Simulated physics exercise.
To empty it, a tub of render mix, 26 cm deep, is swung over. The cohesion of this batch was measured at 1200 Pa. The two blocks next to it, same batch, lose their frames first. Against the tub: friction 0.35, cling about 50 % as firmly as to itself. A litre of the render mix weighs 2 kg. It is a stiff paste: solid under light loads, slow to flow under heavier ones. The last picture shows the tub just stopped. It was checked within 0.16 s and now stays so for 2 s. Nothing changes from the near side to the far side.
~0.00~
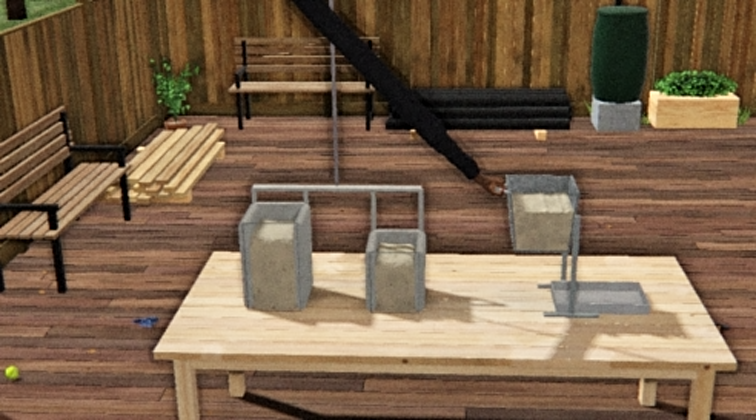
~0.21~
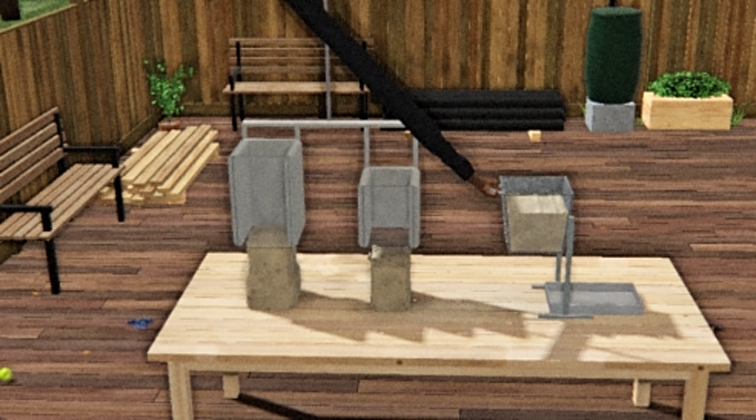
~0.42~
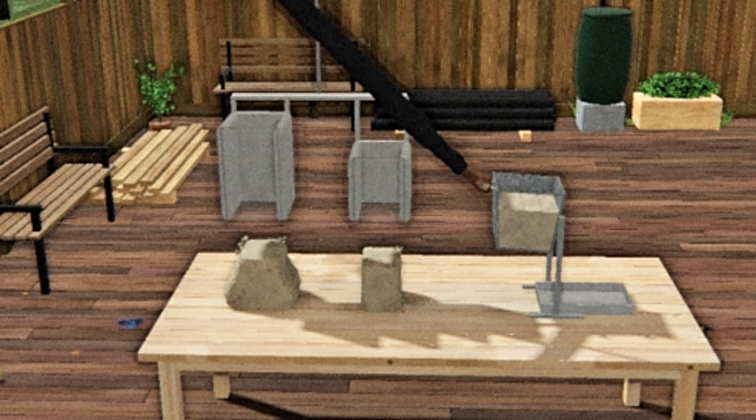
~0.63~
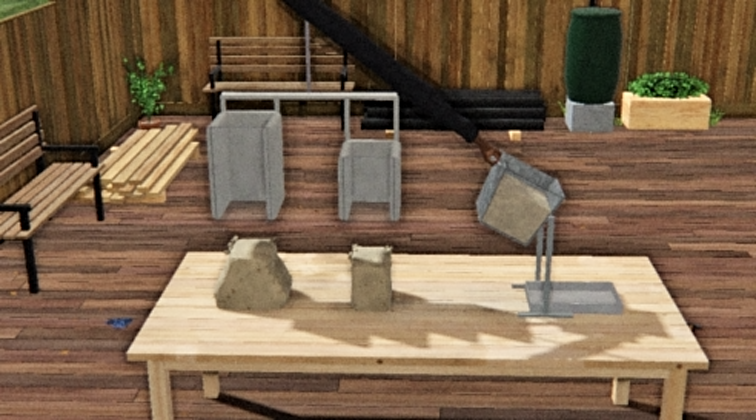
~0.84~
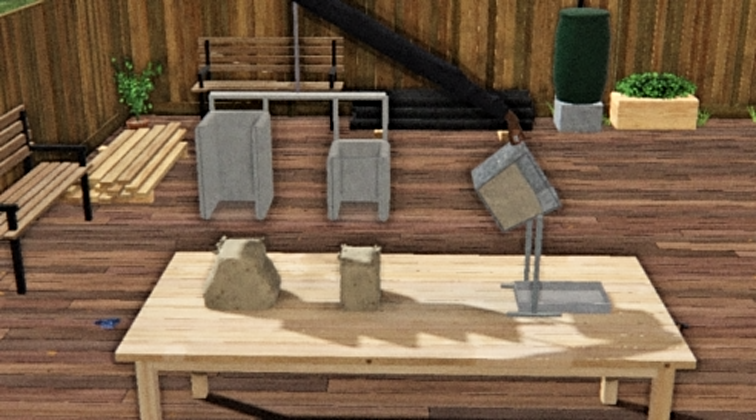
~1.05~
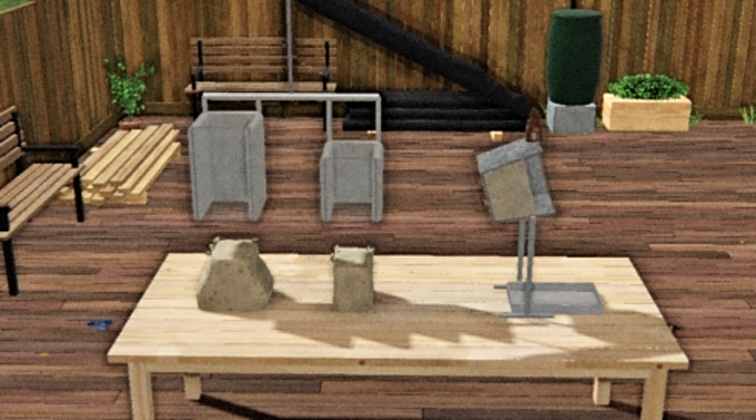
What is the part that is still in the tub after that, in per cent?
About 100 %.
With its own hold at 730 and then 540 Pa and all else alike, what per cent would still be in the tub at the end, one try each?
In that order: 100 %, 100 %.
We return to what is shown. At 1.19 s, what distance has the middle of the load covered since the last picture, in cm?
About 0 cm.
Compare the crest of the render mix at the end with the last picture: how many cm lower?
About 0 cm.
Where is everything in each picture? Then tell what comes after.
Handle-side rim at (512, 193), tilt 0 degrees; top of the render mix at (570, 212); blocks stand 35 cm, 23 cm (left to right), in the first picture.
Handle-side rim at (506, 194), tilt 0 degrees; top of the render mix at (565, 212); blocks stand 32 cm, 23 cm (left to right), in the second picture.
Handle-side rim at (499, 190), tilt 4 degrees; top of the render mix at (503, 209); blocks stand 26 cm, 23 cm (left to right), in the third picture.
Handle-side rim at (506, 167), tilt 28 degrees; top of the render mix at (499, 186); blocks stand 26 cm, 23 cm (left to right), in the fourth picture.
Handle-side rim at (527, 152), tilt 57 degrees; top of the render mix at (510, 166); blocks stand 26 cm, 23 cm (left to right), in the fifth picture.
Handle-side rim at (542, 152), tilt 74 degrees; top of the render mix at (524, 161); blocks stand 26 cm, 23 cm (left to right), in the sixth picture.
After 1.19 s, the tub is at 74 degrees and holds 100 %.
After 1.36 s, the tub is at 74 degrees and holds 100 %.
After 1.53 s, the tub is at 74 degrees and holds 100 %.
After 1.70 s, the tub is at 74 degrees and holds 100 %.
After 3.05 s, at the end, the tub is at 74 degrees and holds 100 %.
